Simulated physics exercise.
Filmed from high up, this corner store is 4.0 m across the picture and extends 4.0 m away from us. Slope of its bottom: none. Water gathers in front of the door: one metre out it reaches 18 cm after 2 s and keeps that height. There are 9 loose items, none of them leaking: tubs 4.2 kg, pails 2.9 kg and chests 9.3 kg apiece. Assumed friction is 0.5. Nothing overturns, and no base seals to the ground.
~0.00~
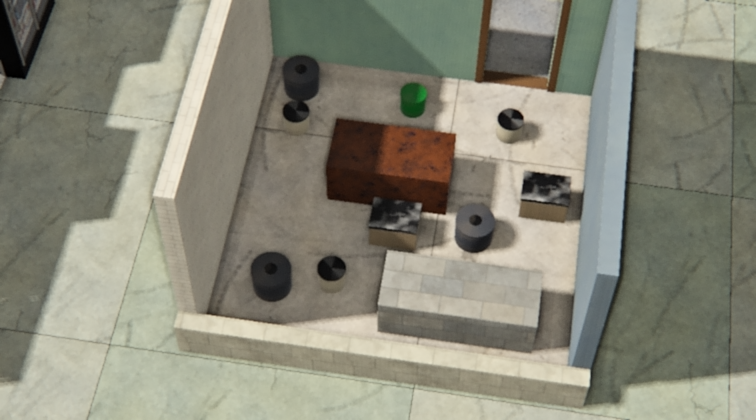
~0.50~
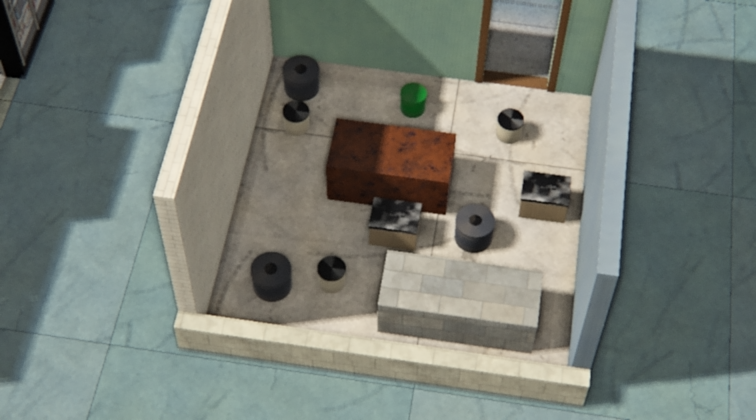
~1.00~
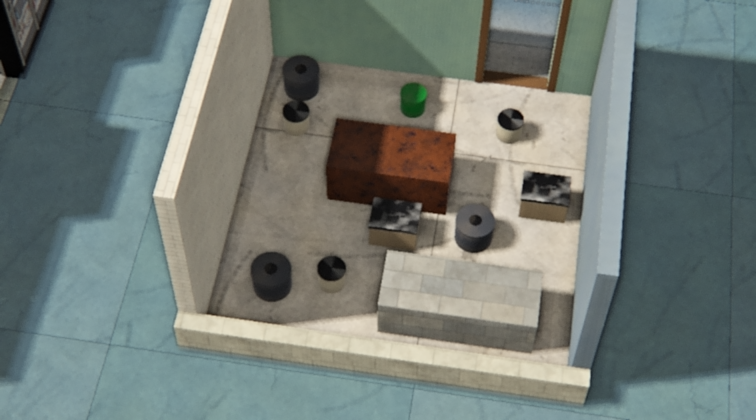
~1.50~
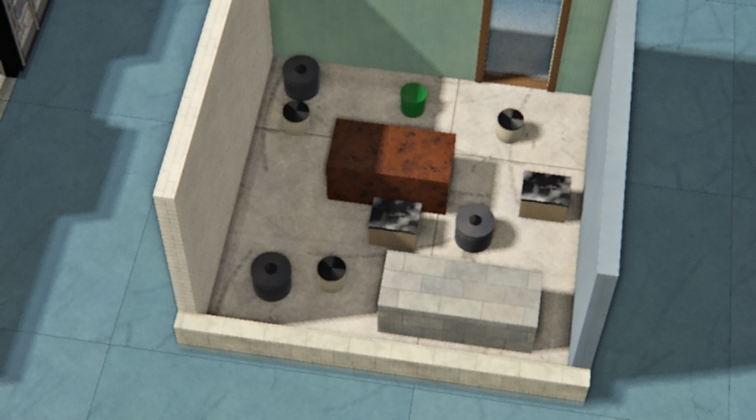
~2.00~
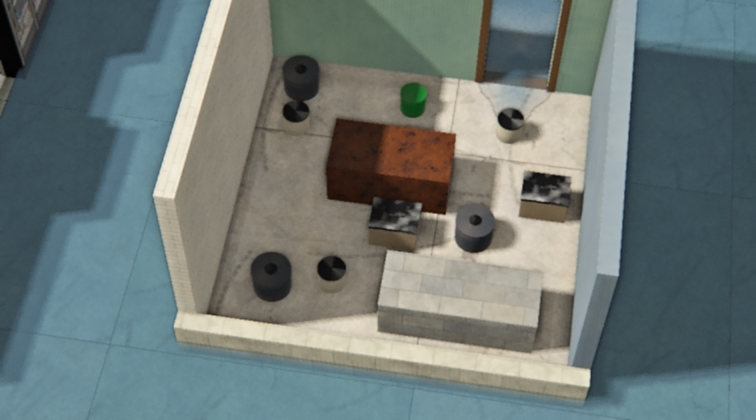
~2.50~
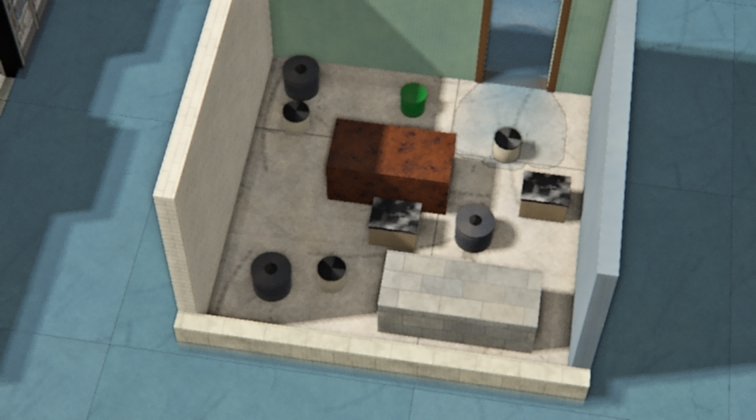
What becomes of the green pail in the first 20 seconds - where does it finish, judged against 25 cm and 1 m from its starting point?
The green pail finishes between 25 cm and 1 m off.
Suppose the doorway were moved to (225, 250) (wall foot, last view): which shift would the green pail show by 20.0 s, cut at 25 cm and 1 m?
With that change, the green pail is swept well off.
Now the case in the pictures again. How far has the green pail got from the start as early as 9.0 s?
Shift: About 0 cm.
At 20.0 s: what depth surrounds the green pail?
9 cm or so.
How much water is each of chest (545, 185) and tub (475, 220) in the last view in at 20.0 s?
I'd estimate 15 cm for the first and 11 cm for the second.
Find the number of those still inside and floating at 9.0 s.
At that moment it comes to 7.
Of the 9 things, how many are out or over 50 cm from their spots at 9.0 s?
At that moment it comes to 4.
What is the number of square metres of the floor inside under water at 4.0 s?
I'd estimate close to 6.5 m2.
After 4.0 s the green pail is near (414, 93), 0.0 m from its start, aground; 1 afloat.
After 9.0 s the green pail is near (414, 93), 0.0 m from its start, aground; 7 afloat.
After 16.0 s the green pail is near (366, 122), 0.7 m from its start, afloat; 9 afloat.
After 20.0 s the green pail is near (382, 95), 0.4 m from its start, afloat; 9 afloat.
